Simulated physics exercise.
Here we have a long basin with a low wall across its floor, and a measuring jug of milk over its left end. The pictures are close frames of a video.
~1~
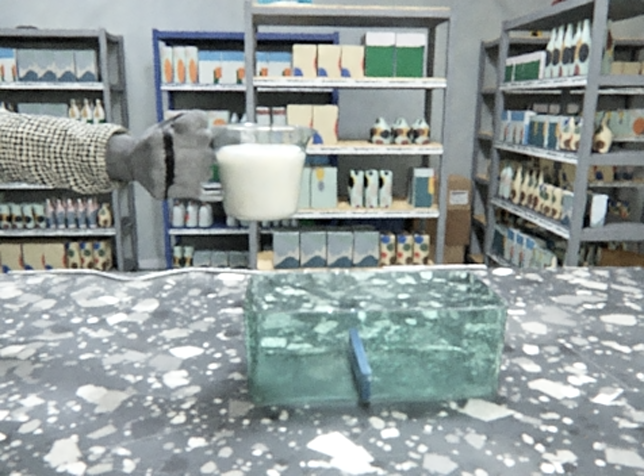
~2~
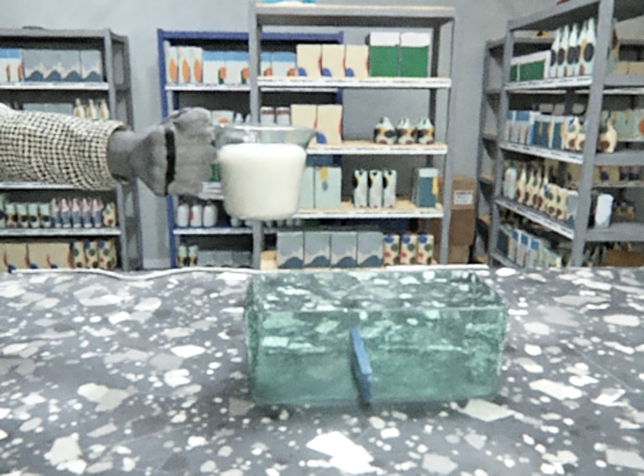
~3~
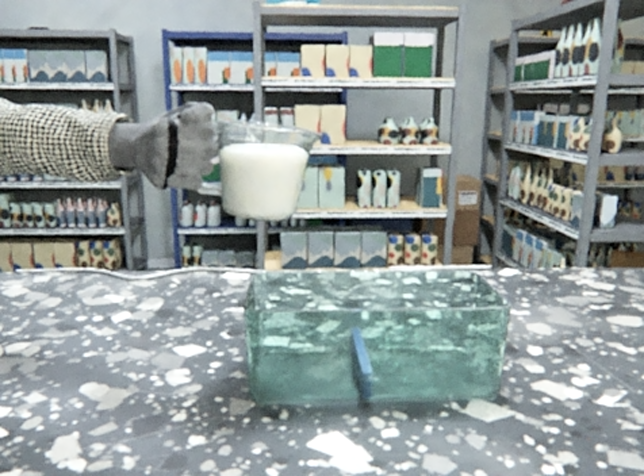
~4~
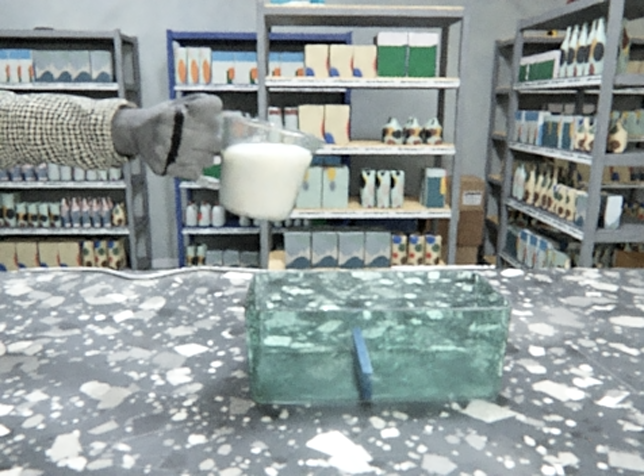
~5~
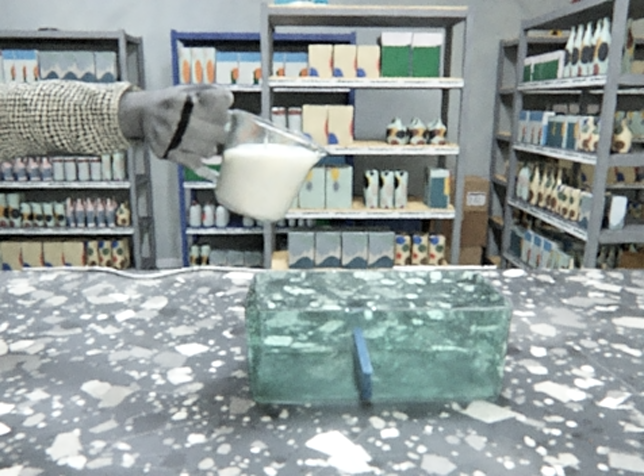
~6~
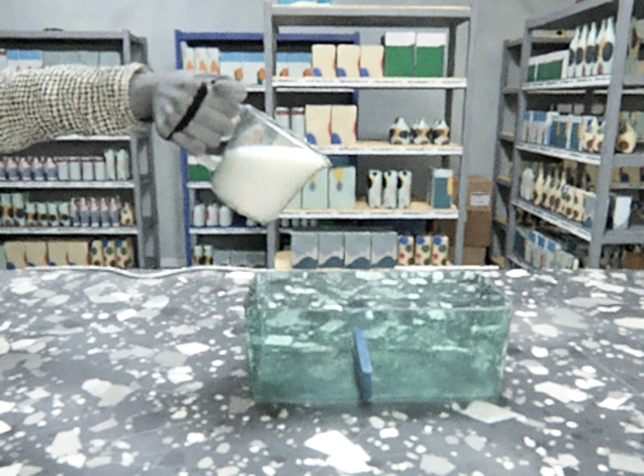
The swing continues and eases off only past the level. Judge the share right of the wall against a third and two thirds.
The share right of the wall is from a third to two thirds.
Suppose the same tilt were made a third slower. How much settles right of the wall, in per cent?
About 65 per cent.
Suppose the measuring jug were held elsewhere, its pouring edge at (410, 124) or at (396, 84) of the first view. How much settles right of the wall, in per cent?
In turn 80 and 75 in a hundred.
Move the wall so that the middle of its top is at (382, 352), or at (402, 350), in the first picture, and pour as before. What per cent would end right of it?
First some 15, then 10 per cent.
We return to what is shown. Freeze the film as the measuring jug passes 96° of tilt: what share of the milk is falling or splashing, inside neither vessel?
About 35 per cent.
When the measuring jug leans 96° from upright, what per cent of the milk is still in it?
It comes to 45 per cent or so.
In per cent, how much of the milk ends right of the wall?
Roughly 50 in a hundred.
A moment on, the measuring jug is tipped on its side and 47 per cent is still to pour, 4 is left of the wall and 17 right of it.
Next, the measuring jug is tipped right over and 5 per cent is still to pour, 37 is left of the wall and 50 right of it.
Then the measuring jug is tipped right over and 0 per cent is still to pour, 48 is left of the wall and 51 right of it.
Later the measuring jug is tipped right over and 0 per cent is still to pour, 47 is left of the wall and 52 right of it.
At rest 47 per cent lies left of the wall, 52 right of it and 1 outside.
